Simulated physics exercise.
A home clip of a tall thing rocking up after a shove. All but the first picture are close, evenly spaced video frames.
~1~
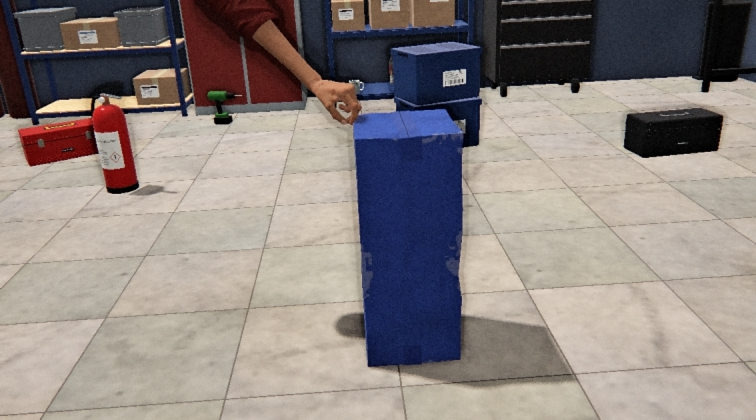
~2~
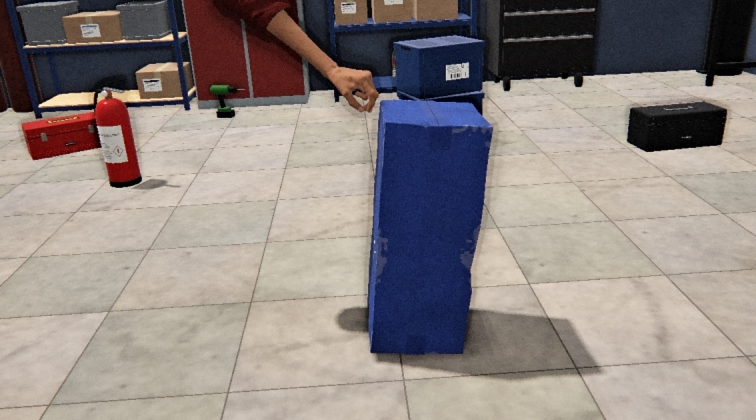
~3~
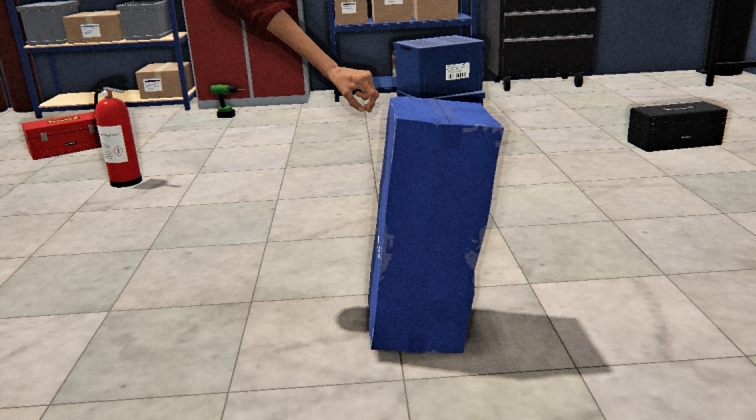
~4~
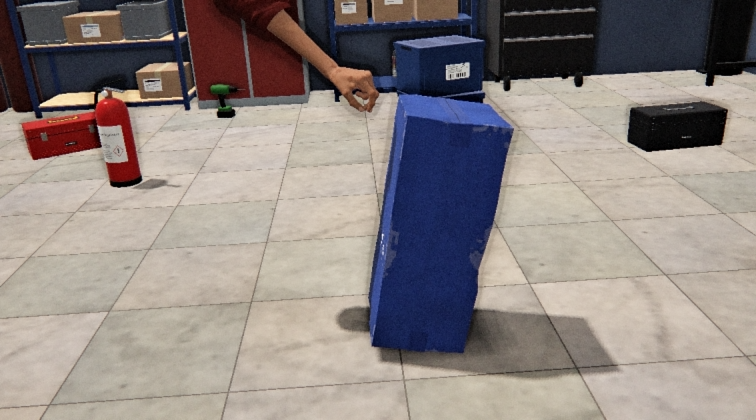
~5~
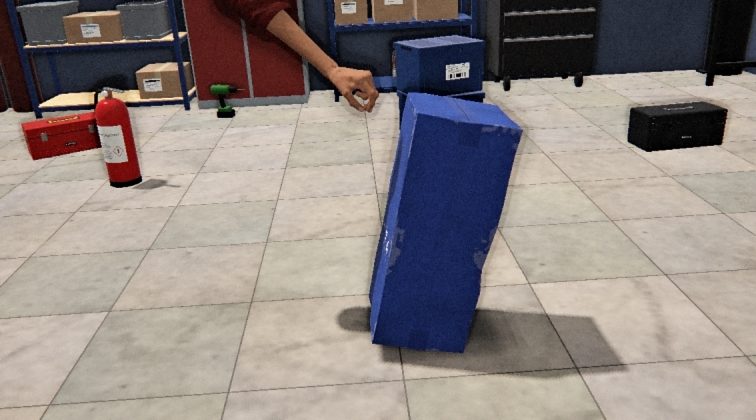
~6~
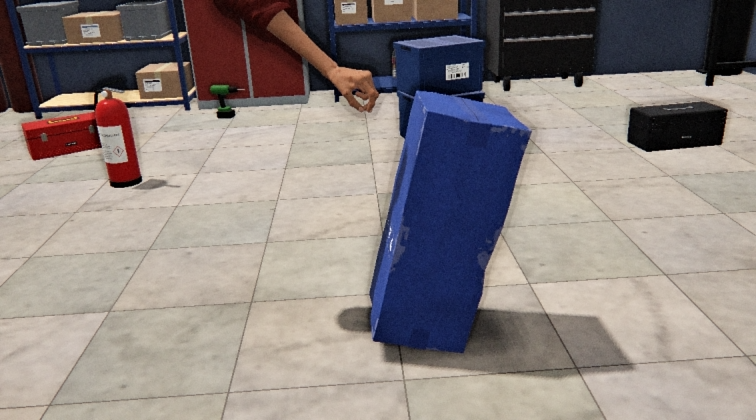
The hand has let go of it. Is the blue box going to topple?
The blue box goes down on its side.
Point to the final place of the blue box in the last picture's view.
Around (569, 283).
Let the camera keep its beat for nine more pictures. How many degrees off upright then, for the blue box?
About 30°.
Then, 0.20 s on from there, blue box 32° off upright near (480, 221).
Then, 0.38 s on from there, blue box 55° off upright near (526, 235).
Then, 0.48 s on from there, blue box 77° off upright near (557, 262).
In the end, the blue box topples, near (569, 283).
